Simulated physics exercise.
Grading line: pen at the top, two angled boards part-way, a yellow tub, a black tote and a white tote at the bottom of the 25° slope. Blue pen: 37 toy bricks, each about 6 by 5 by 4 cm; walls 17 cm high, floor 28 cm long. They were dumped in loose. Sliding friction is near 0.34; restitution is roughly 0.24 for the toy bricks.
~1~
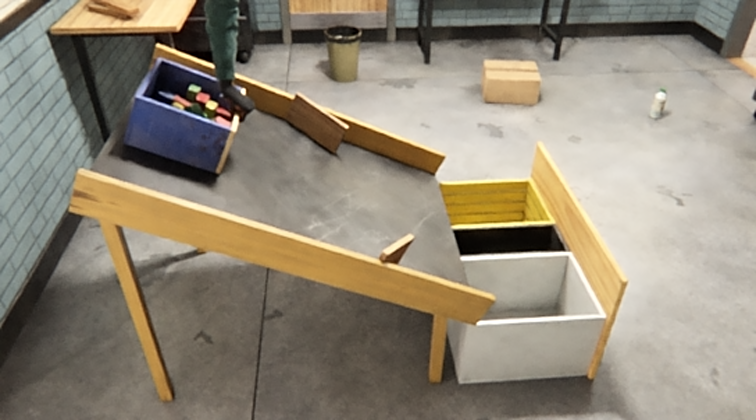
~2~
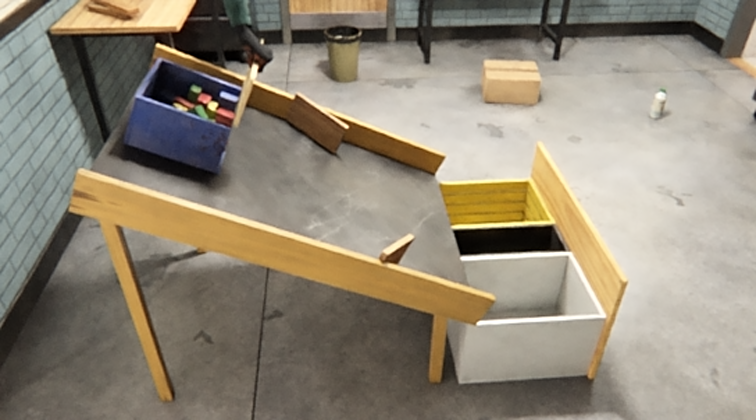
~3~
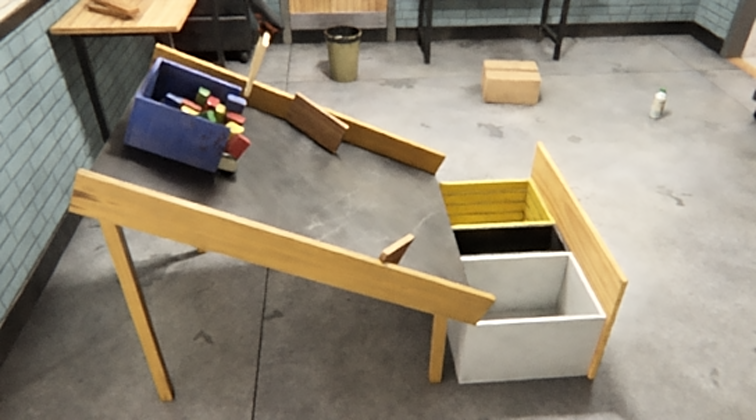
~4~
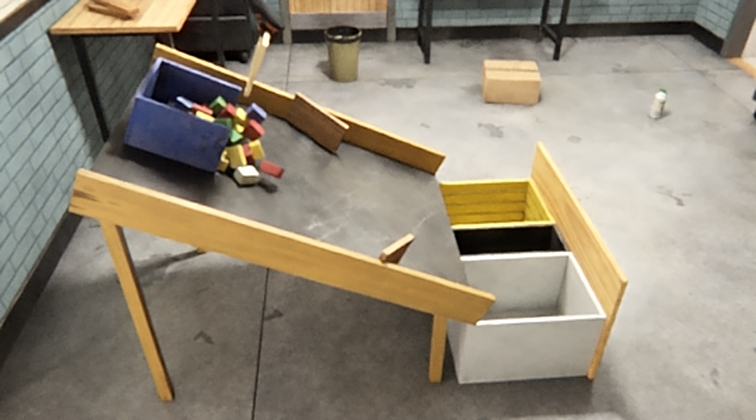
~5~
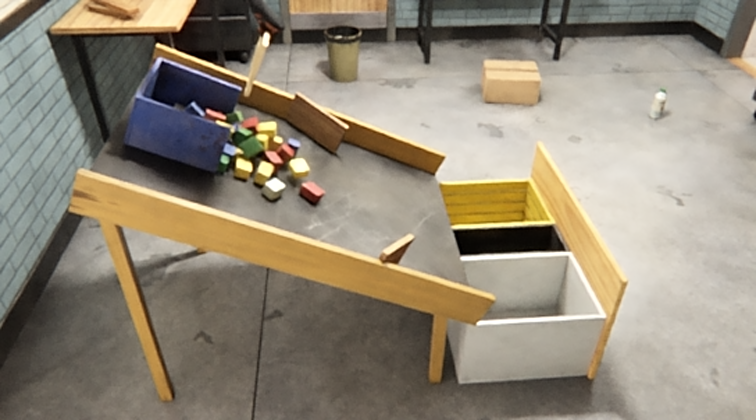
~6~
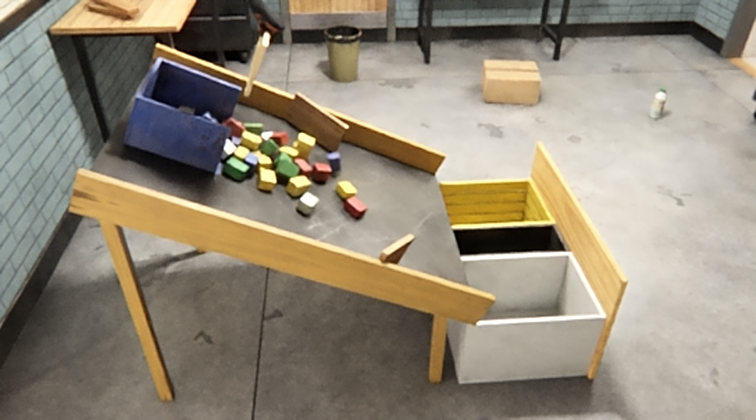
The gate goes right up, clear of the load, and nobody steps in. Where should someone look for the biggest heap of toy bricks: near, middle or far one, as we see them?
It is the black tote, the middle one.
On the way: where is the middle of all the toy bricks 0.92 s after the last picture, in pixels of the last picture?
Near (511, 253).
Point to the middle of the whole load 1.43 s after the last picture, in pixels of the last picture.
At about (523, 282).
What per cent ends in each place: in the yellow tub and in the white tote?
Roughly 40 and 5 per cent.
Then, 0.23 s after the last picture, 3 still in the blue pen and 34 on the slope.
Then, 0.51 s after the last picture, 2 in the yellow tub, 3 in the black tote, 29 on the slope and 3 in the air.
Then, 0.92 s after the last picture, 9 in the yellow tub, 12 in the black tote, 2 in the white tote, 8 on the slope and 6 in the air.
Outcome (1.43 s after the last picture), 14 in the yellow tub, 21 in the black tote and 2 in the white tote.
